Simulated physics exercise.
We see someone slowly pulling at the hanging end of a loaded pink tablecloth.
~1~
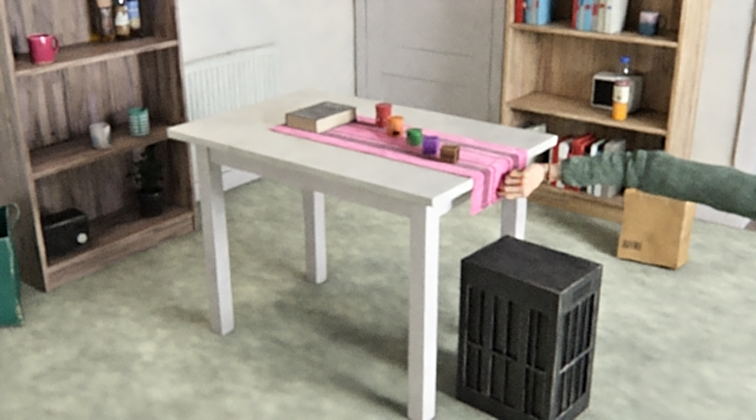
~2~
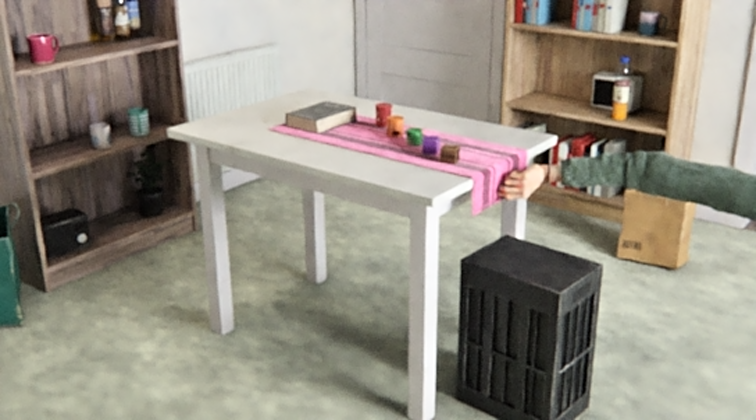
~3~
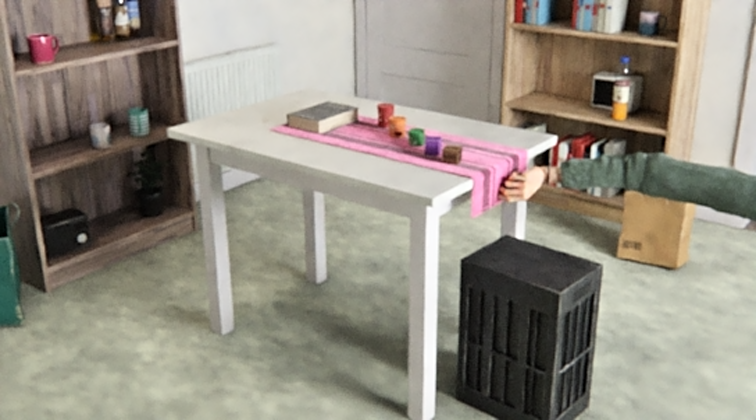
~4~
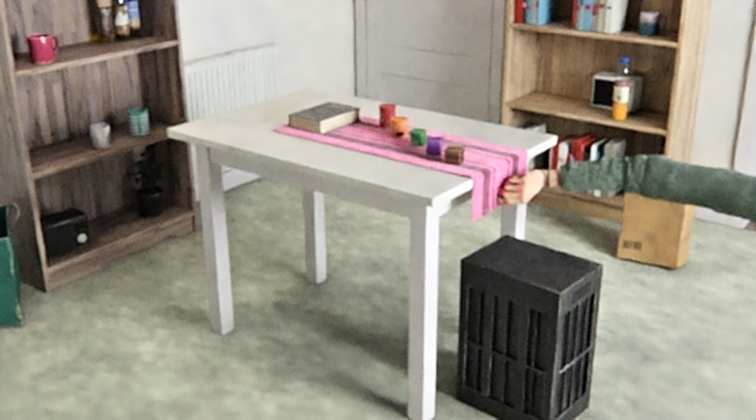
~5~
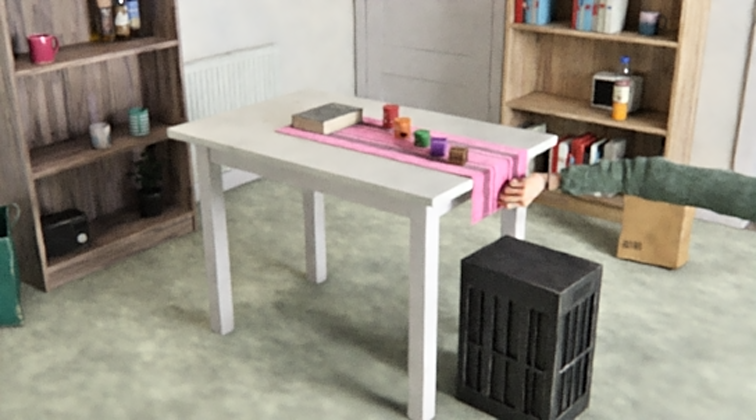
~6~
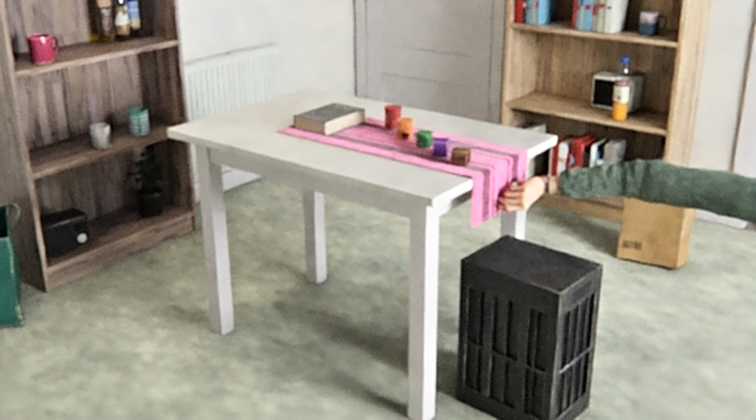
At the start, a hand on the right grips the hanging end of a pink cloth on a white table holding a book and five small colored containers. The hand slowly draws the cloth slightly downward over the edge, and the containers and book shift slightly right with it.
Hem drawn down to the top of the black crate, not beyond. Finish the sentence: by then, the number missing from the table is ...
... one.
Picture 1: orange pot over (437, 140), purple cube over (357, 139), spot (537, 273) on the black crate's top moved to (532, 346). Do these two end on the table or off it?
In the end the orange pot gets dislodged; meanwhile the purple cube rides it out.
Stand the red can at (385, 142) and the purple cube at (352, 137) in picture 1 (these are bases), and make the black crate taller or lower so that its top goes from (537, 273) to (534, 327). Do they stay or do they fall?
The red can? Safe. The purple cube? Safe.
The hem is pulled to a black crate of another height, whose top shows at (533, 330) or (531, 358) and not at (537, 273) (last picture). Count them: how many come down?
Counting them gives 3 and 4.
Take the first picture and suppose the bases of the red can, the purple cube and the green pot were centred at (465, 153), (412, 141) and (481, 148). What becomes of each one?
Red can - leaves the top, purple cube - stays aboard, green pot - leaves the top.
Early on, hem near (500, 231); all still up.
Midway, hem on the crate; brown cube gone.
Finally, hem on the crate; brown cube gone. It carries off one.
